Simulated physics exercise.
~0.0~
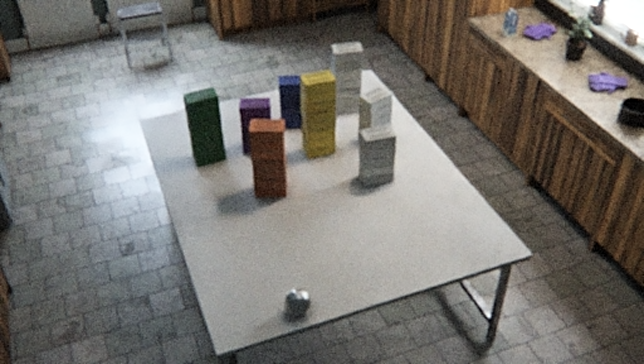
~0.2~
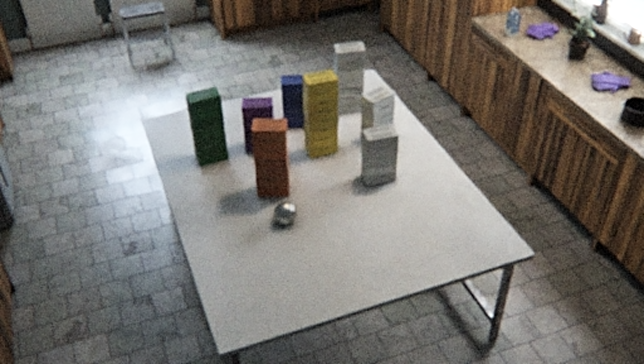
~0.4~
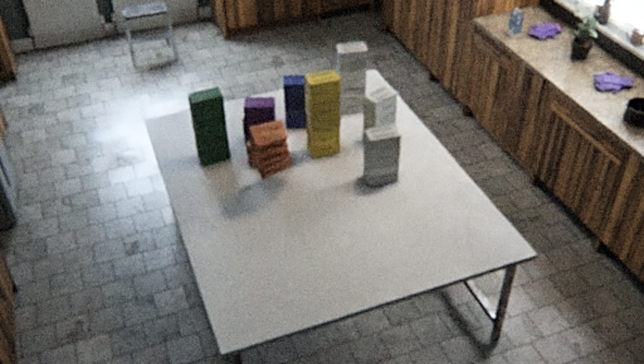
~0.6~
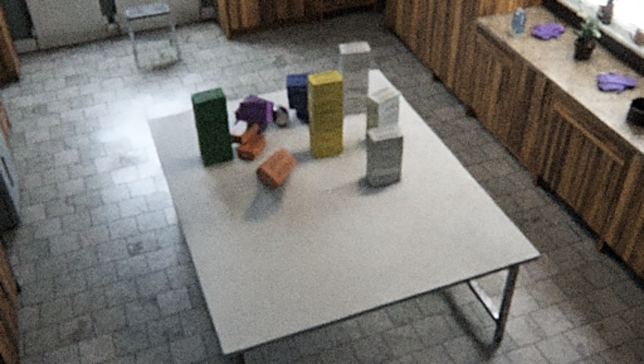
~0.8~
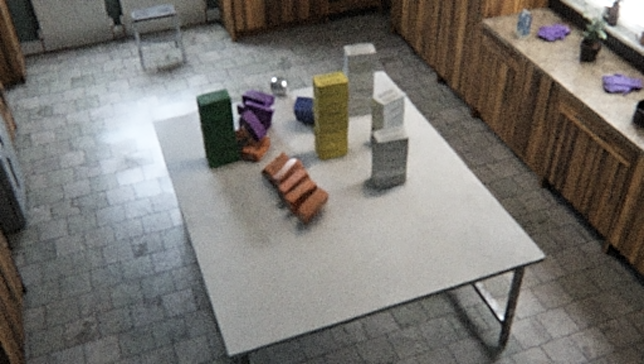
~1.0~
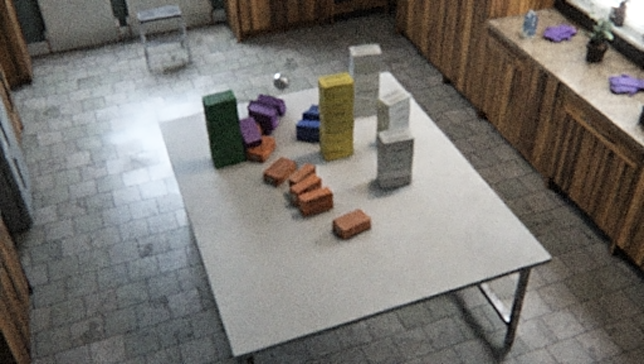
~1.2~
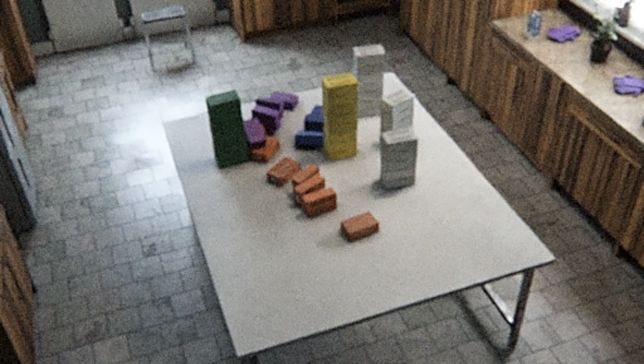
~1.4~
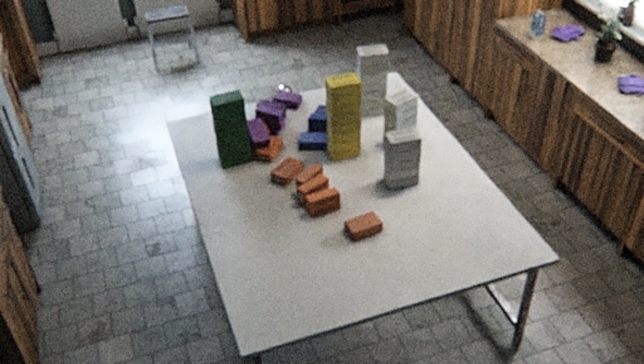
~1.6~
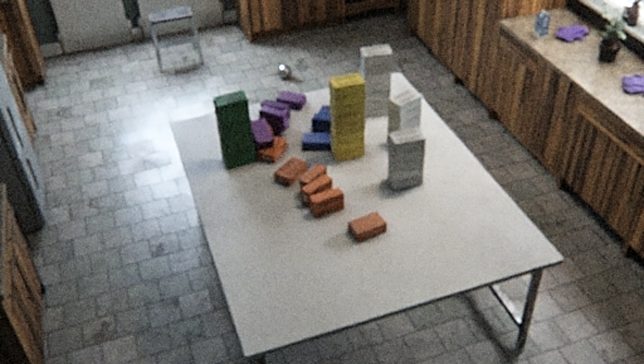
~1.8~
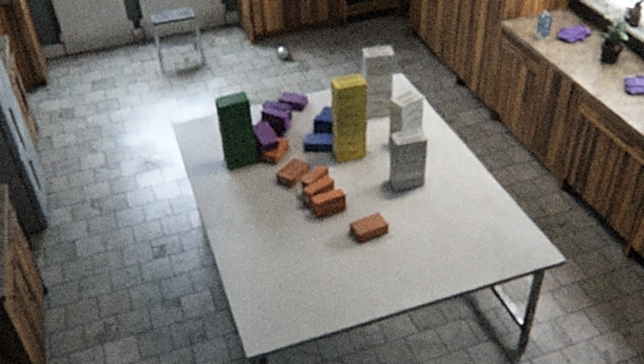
A shiny metal ball rolls up a pale table toward eight upright stacks of coloured blocks in a tiled room. It strikes the orange stack, which buckles and spills its blocks forward across the tabletop. The ball carries on into the purple stack and the blue stack behind, and both lean and topple into heaps. It leaves the far side of the table and ends up rolling away across the floor. Orange, purple and blue blocks lie scattered, while the green, yellow and pale stacks still stand.
